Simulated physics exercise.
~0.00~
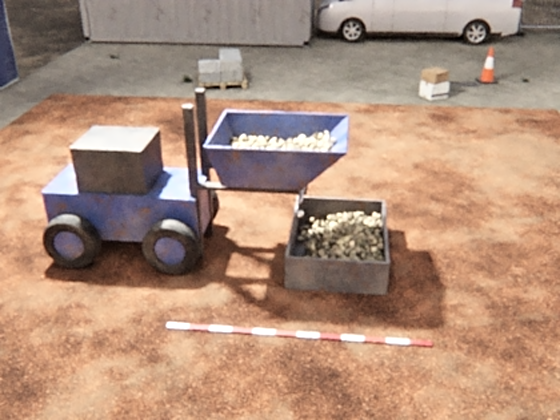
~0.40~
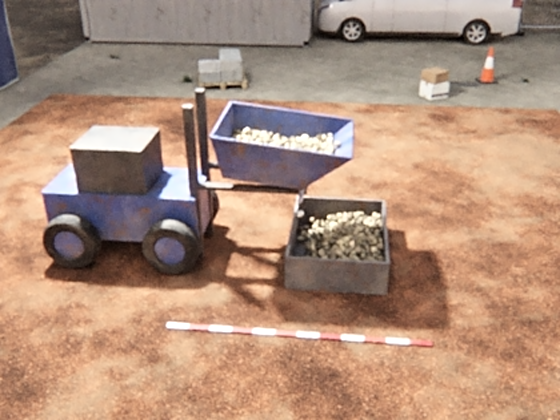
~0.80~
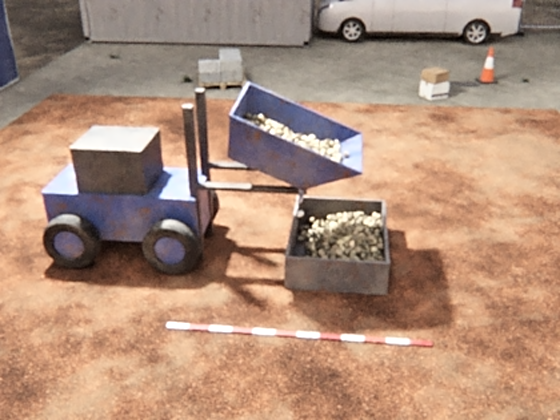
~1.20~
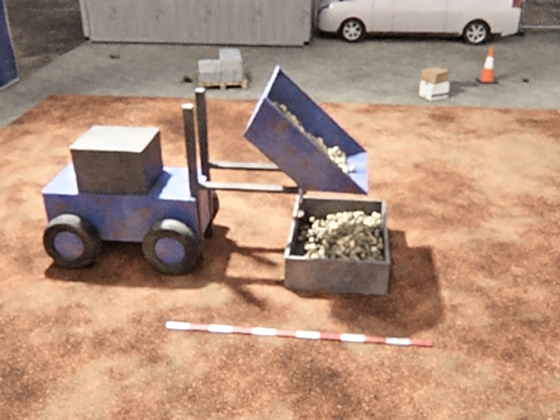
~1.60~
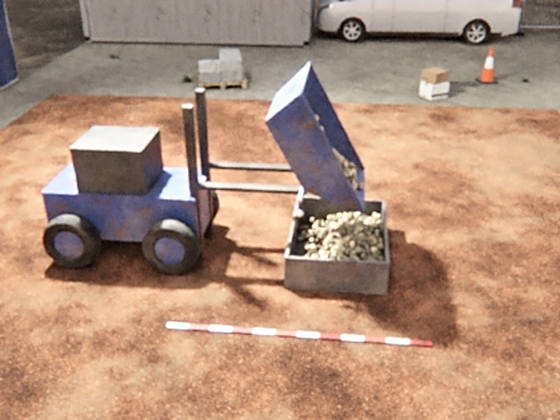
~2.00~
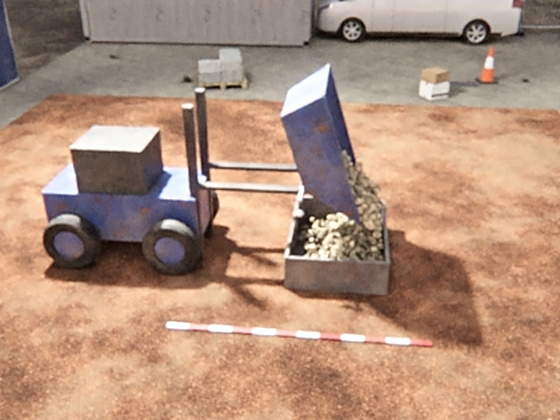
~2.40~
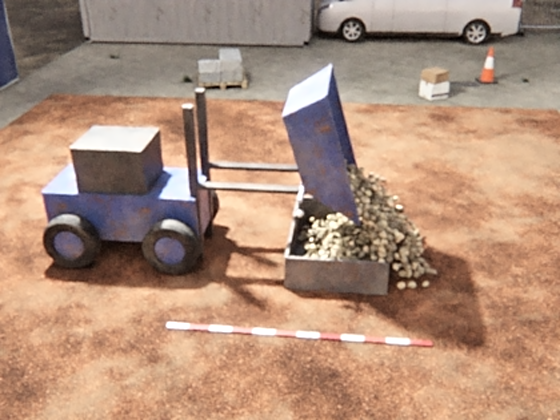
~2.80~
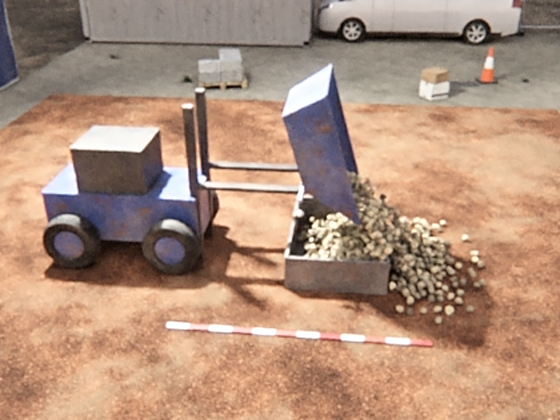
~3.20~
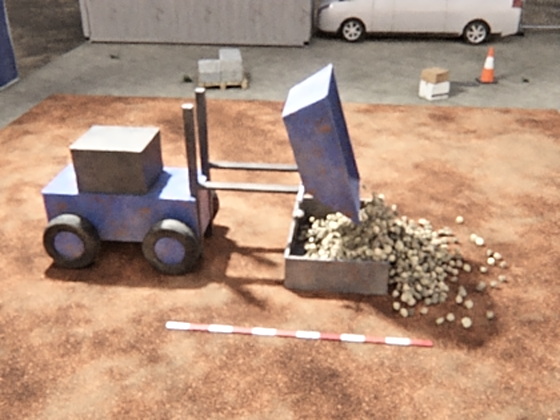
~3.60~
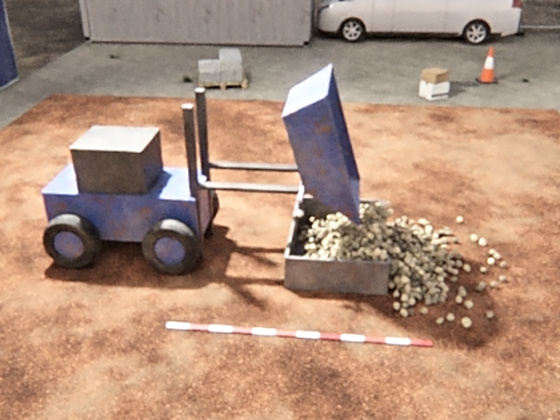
A blue forklift tips its skip of stones over a full bin, spilling many rightward.
